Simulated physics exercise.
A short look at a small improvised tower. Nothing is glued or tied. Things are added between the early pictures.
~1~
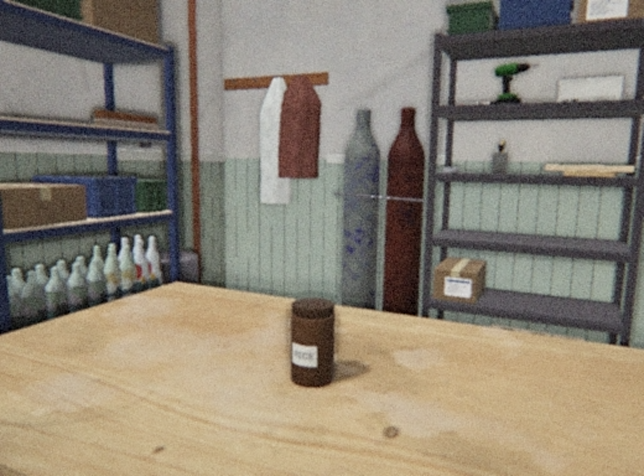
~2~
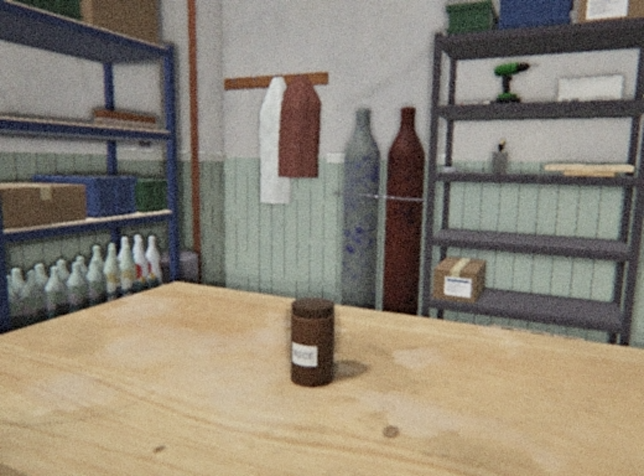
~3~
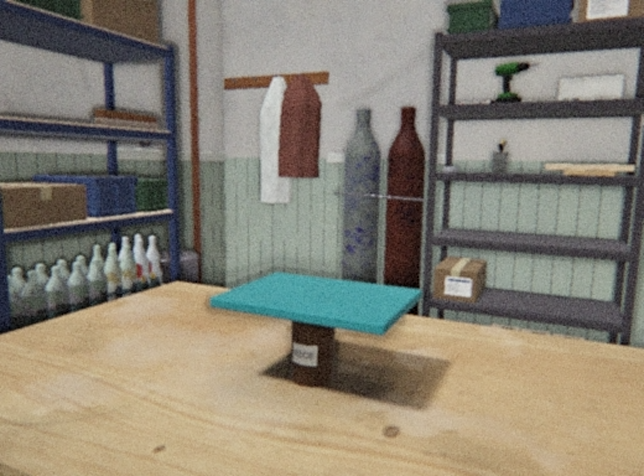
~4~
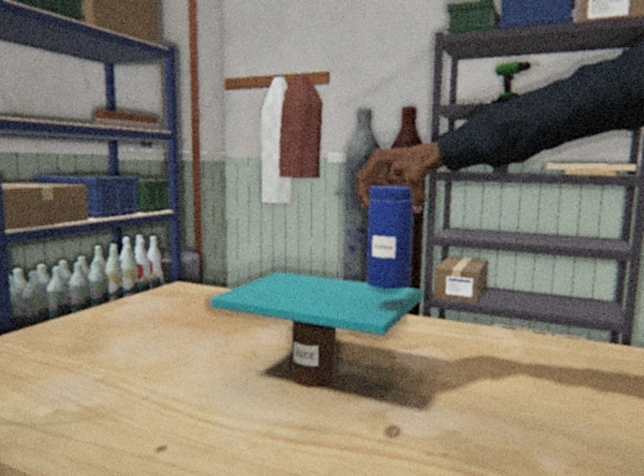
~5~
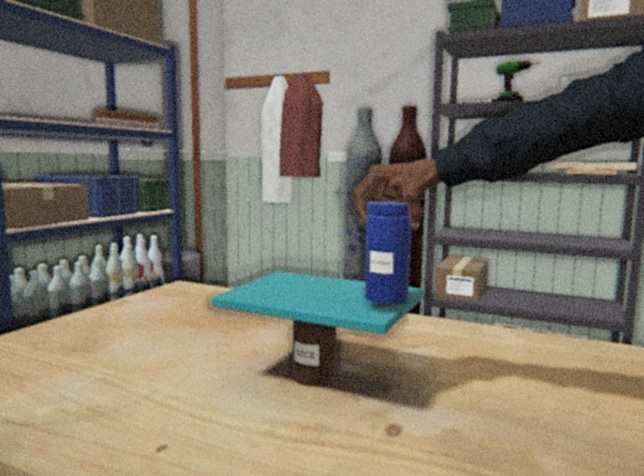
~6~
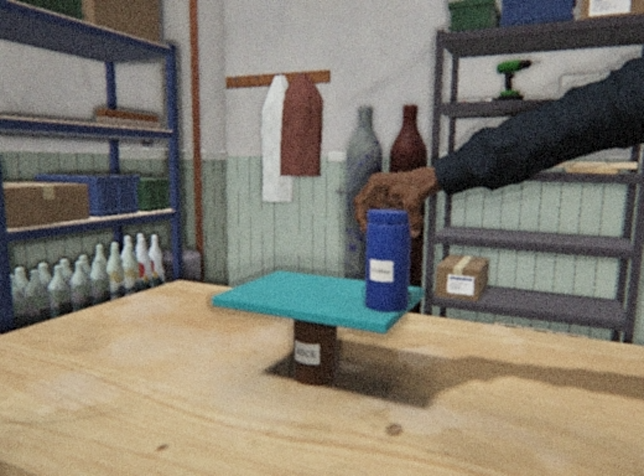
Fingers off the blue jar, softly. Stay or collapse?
In the end the stack loses its balance.
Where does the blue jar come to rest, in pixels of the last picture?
At about (489, 417).
Then, 0.30 s past the last view, blue jar now fallen; turquoise lid rocked 48° from its first pose.
Then, 0.40 s past the last view, turquoise lid rocked 70° from its first pose.
Then, 0.60 s past the last view, turquoise lid rocked 65° from its first pose.
Then, 0.90 s past the last view, turquoise lid now fallen.
Finally, fallen, turquoise lid and blue jar; brown jar still in place. Final places as the last picture's camera would see them, blue jar near (489, 416). The stack comes apart.
